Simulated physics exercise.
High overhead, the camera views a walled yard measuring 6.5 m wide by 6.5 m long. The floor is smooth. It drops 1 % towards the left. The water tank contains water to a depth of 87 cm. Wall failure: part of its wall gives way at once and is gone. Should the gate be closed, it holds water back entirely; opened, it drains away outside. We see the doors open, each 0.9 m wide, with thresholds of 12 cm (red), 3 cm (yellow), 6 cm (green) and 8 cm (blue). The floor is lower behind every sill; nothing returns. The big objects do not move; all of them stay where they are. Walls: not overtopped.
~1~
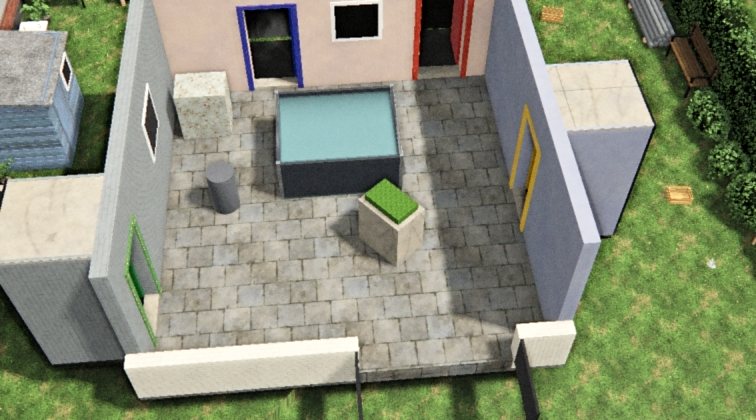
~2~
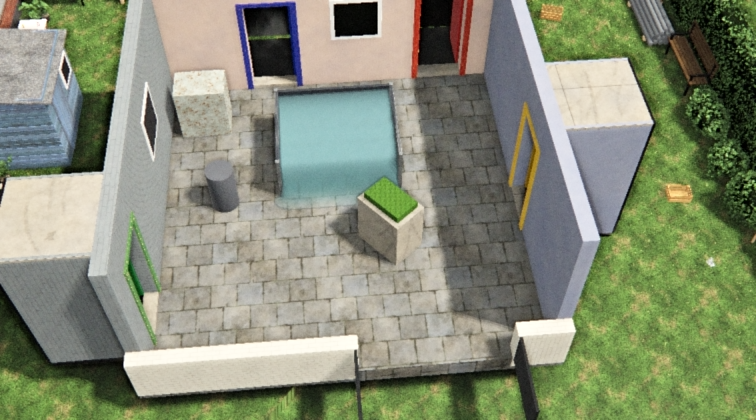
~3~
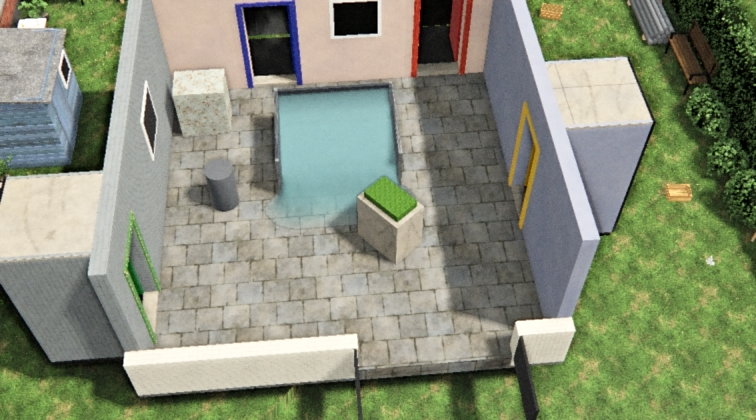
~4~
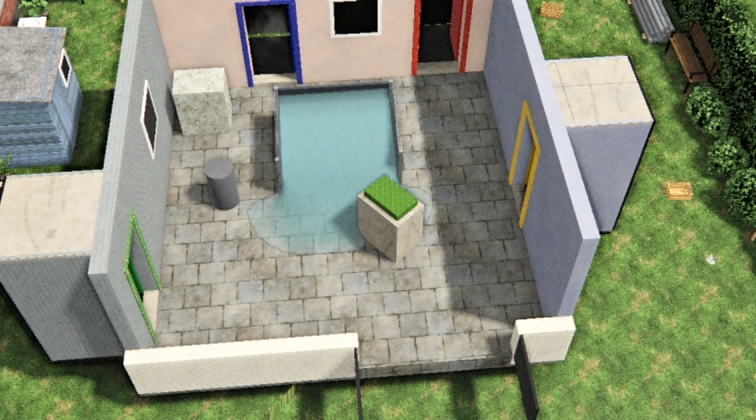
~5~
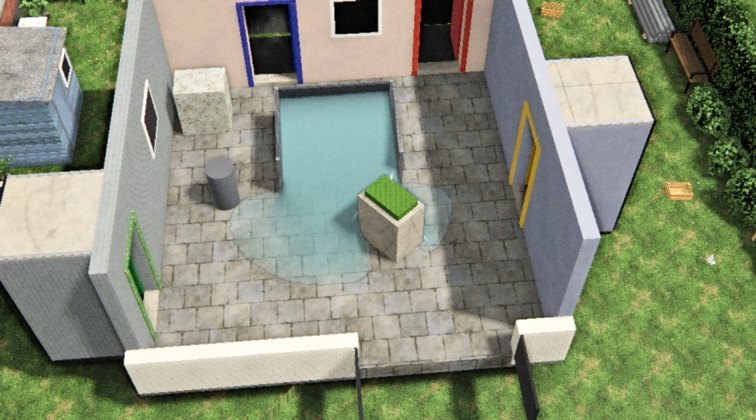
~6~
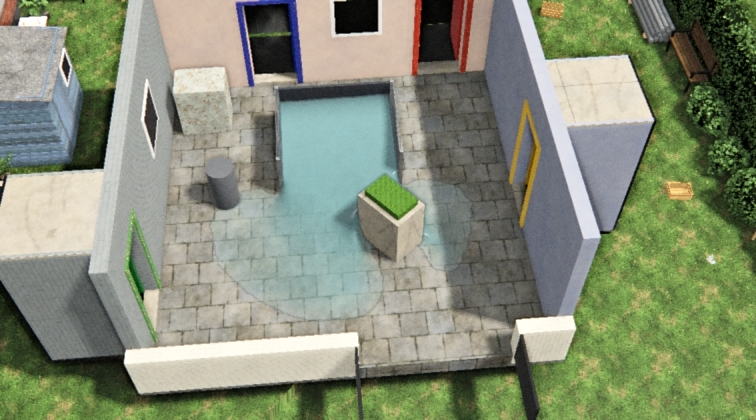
Water pouring from the open front of a dark tank, spreading across grey paving and around a grass-topped block in a walled yard.
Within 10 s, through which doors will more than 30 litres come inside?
My prediction: At the red door the inflow will remain within the limit. At the yellow door the inflow will break the limit. At the green door the inflow will break the limit. At the blue door the inflow will remain within the limit.
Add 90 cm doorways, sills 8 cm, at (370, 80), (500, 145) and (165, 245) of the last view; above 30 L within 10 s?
Per doorway, in order: Insufficient / insufficient / sufficient.
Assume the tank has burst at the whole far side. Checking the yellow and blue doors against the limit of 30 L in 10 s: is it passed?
Outcome at yellow: Not exceeded; outcome at blue: Exceeded.
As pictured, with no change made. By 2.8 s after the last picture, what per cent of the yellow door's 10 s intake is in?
65 percent or so by then.
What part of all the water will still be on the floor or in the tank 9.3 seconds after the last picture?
62 %.
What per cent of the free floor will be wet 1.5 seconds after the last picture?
Covered: Roughly 55 %.
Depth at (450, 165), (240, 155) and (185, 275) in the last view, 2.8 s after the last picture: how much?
Spot by spot: Some 1, 0, then 16 cm.
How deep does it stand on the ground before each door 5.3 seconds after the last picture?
Depths in centimetres - red: 1, yellow: 5, green: 12, blue: 1.
Then, 0.7 s after the last picture water covers 45 % of the floor and is deepest (49 cm) near (289, 360); red door not reached, yellow door not reached, green door 2 cm at the sill, 0 L in, blue door not reached.
Then, 1.5 s after the last picture water covers 55 % of the floor and is deepest (70 cm) near (154, 371); red door not reached, yellow door 9 cm at the sill, 31 L in, green door 21 cm at the sill, 8 L in, blue door not reached.
Then, 2.8 s after the last picture water covers 60 % of the floor and is deepest (30 cm) near (160, 295); red door not reached, yellow door 10 cm at the sill, 94 L in, green door 25 cm at the sill, 184 L in, blue door not reached.
Then, 5.3 s after the last picture water covers 75 % of the floor and is deepest (20 cm) near (177, 95); red door not reached, yellow door 5 cm at the sill, 123 L in, green door 12 cm at the sill, 325 L in, blue door not reached.
Then, 9.3 s after the last picture water covers 95 % of the floor and is deepest (12 cm) near (168, 197); red door 5 cm at the sill, 0 L in, yellow door 4 cm at the sill, 145 L in, green door 10 cm at the sill, 372 L in, blue door 6 cm at the sill, 0 L in.
